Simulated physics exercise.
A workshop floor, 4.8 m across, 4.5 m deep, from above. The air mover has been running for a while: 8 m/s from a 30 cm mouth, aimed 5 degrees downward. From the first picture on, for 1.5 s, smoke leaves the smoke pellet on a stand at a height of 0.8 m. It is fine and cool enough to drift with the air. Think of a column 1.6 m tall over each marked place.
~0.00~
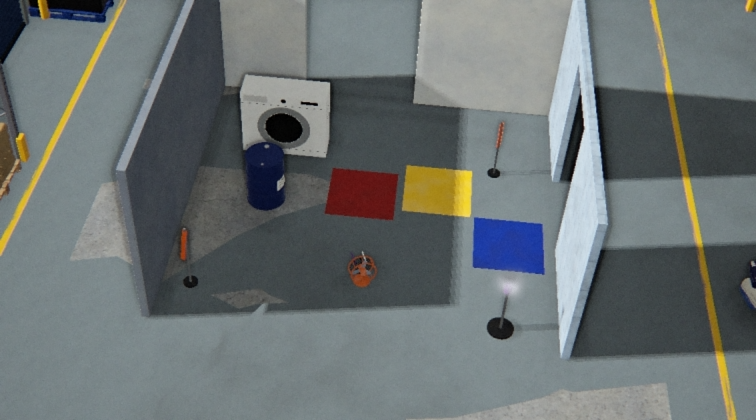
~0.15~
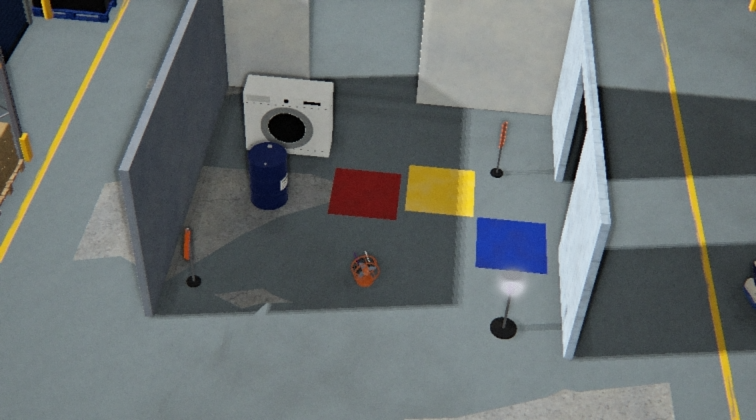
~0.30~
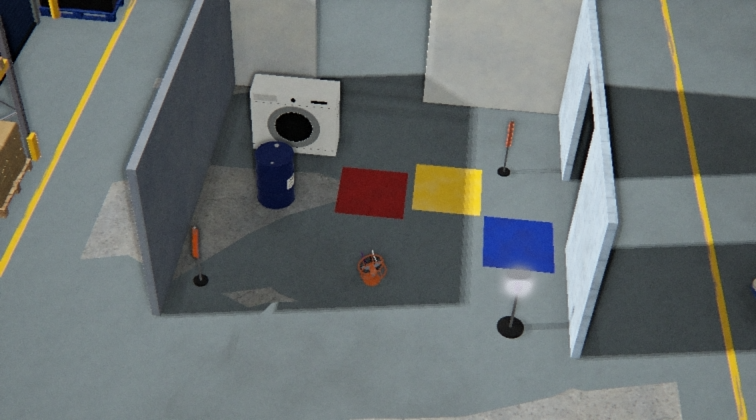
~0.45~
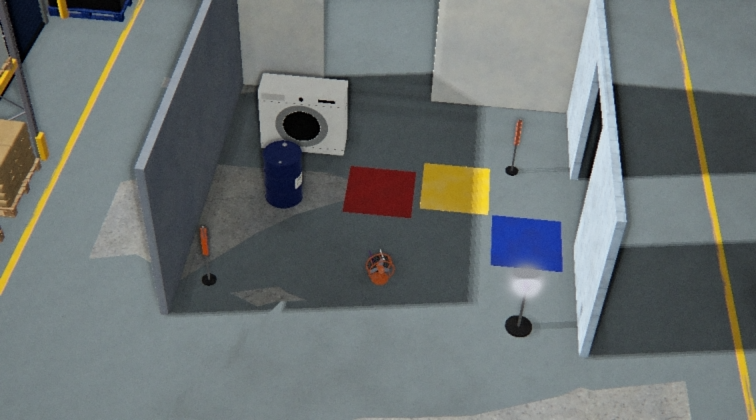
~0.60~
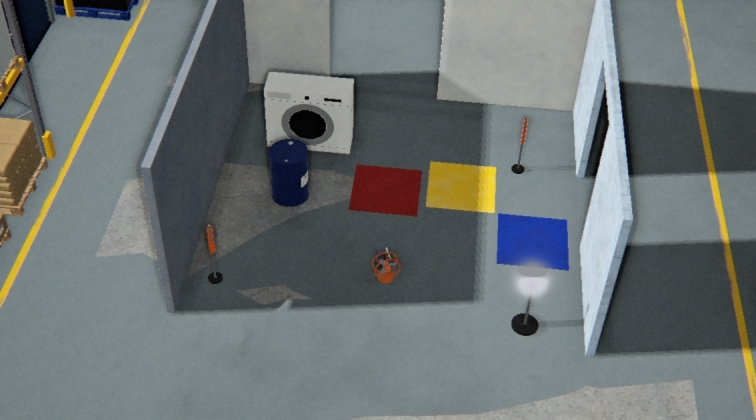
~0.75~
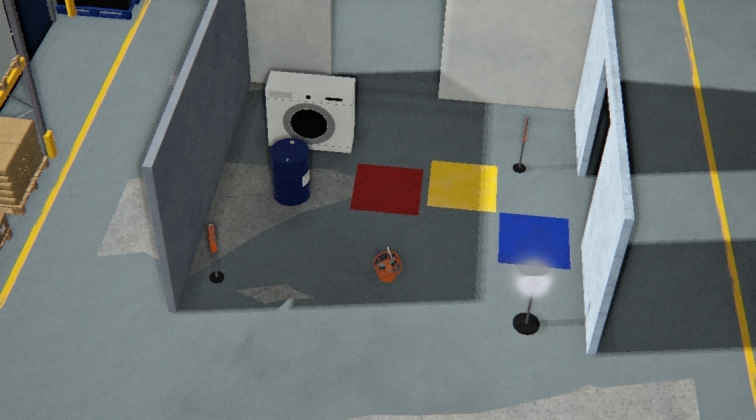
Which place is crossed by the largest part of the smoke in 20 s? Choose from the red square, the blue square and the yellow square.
It is red.
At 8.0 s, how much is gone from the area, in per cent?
Near 0 %.
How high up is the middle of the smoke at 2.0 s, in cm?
Roughly 80 cm up.
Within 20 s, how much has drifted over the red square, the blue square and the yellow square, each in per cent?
About 90 % red, 0 % blue, 1 % yellow.
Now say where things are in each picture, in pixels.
In the first picture, the smoke is thickest near (509, 284), the smoke pellet on a stand stands at (507, 293) and the air mover is at (362, 270).
In the second picture, the smoke is thickest near (511, 283), the blue square is centred on (511, 245), the red square is centred on (365, 194) and the yellow square is centred on (441, 191).
In the third picture, the smoke is thickest near (518, 282), a ribbon ends at (195, 257) and a ribbon ends at (508, 146).
In the fourth picture, the smoke is thickest near (526, 281), the top of a barrel is at (282, 153) and the top of a machine is at (303, 86).
In the fifth picture, the smoke is thickest near (532, 279).
In the sixth picture, the smoke is thickest near (533, 278) and a ribbon ends at (215, 252).
By 2.0 s, 0 % is gone from the area; 0 % has passed over the blue square, 0 % over the red square and 0 % over the yellow square, and the middle of the rest is near (529, 275).
By 4.0 s, 0 % is gone from the area; 0 % has passed over the blue square, 0 % over the red square and 0 % over the yellow square, and the middle of the rest is near (518, 269).
By 8.0 s, 0 % is gone from the area; 0 % has passed over the blue square, 0 % over the red square and 0 % over the yellow square, and the middle of the rest is near (484, 261).
By 20.0 s, 82 % is gone from the area; 0 % has passed over the blue square, 89 % over the red square and 1 % over the yellow square, and the middle of the rest is near (312, 36).
